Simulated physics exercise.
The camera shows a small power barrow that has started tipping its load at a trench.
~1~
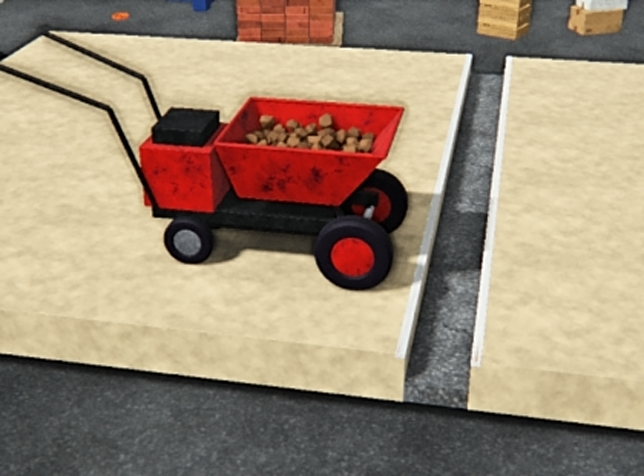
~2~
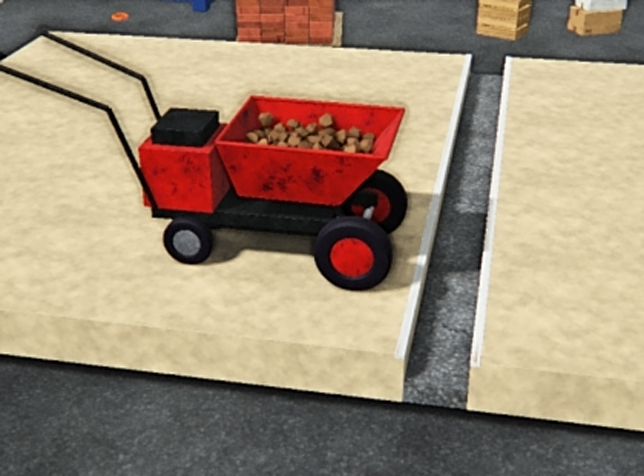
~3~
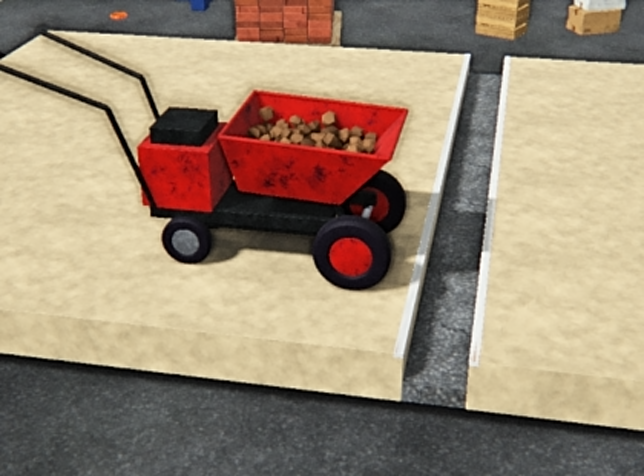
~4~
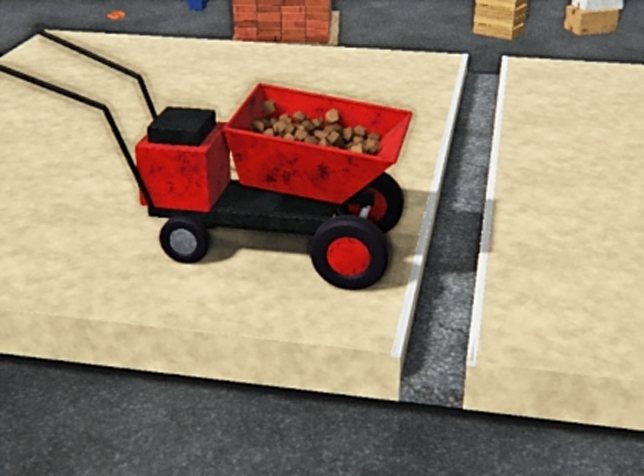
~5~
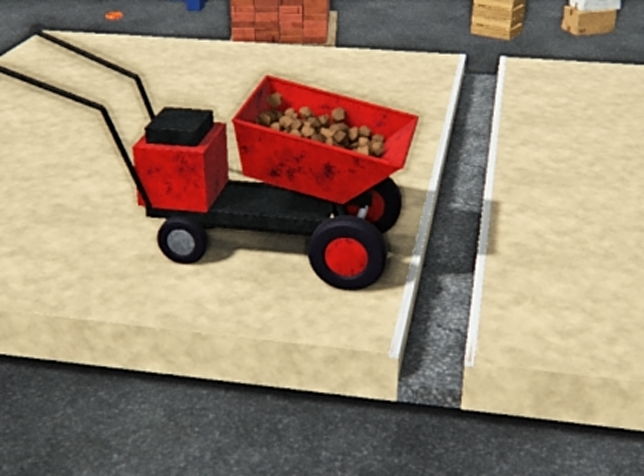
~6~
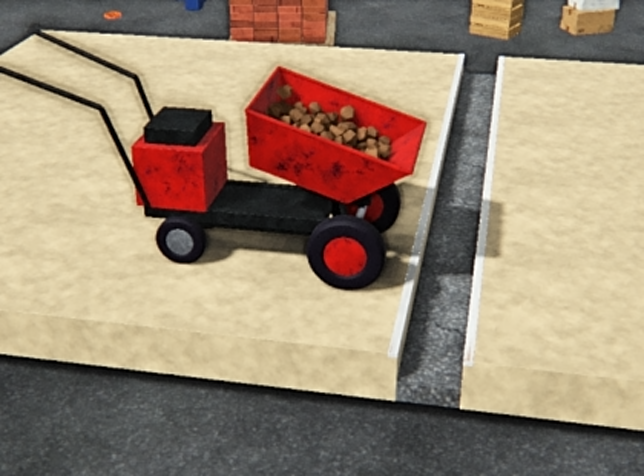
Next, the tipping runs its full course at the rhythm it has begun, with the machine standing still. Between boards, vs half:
Most of the load will escape the trench.
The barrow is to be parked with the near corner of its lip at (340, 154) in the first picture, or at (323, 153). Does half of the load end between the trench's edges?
Note: Stop one, a majority share; stop two, a majority share.
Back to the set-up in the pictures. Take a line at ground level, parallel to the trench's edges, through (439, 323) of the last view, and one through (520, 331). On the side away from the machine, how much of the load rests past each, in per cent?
Roughly 100 per cent, then roughly 50 per cent.
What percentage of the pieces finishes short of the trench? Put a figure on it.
About 0 %.
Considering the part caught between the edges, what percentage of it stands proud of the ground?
Roughly 0 %.
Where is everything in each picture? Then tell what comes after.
In the first picture, lip of the skip at (385, 157), level; top of the load at (310, 149), clay clods; first edge of the trench at (409, 318); far edge at (480, 326), the trench over half as wide as the skip, and about half as deep as wide.
In the second picture, lip of the skip at (386, 158), level; top of the load at (310, 149).
In the third picture, lip of the skip at (389, 159), tipped barely; top of the load at (298, 141).
In the fourth picture, lip of the skip at (394, 162), tipped a little; top of the load at (291, 131).
In the fifth picture, lip of the skip at (401, 167), tipped a little; top of the load at (308, 128).
In the sixth picture, lip of the skip at (411, 173), tipped clearly; top of the load at (299, 116); first edge of the trench at (401, 318); far edge at (473, 325).
Soon after the last picture, skip tipped steeply; all in the skip.
A little later, skip tipped right over; most in the skip; a stray few in or heaped over the trench; a small part beyond it; a small part falling.
Later still, skip tipped right over; a small part in the skip; a small part in or heaped over the trench; most beyond it.
By the end, skip tipped right over; a small part in or heaped over the trench; most beyond it.
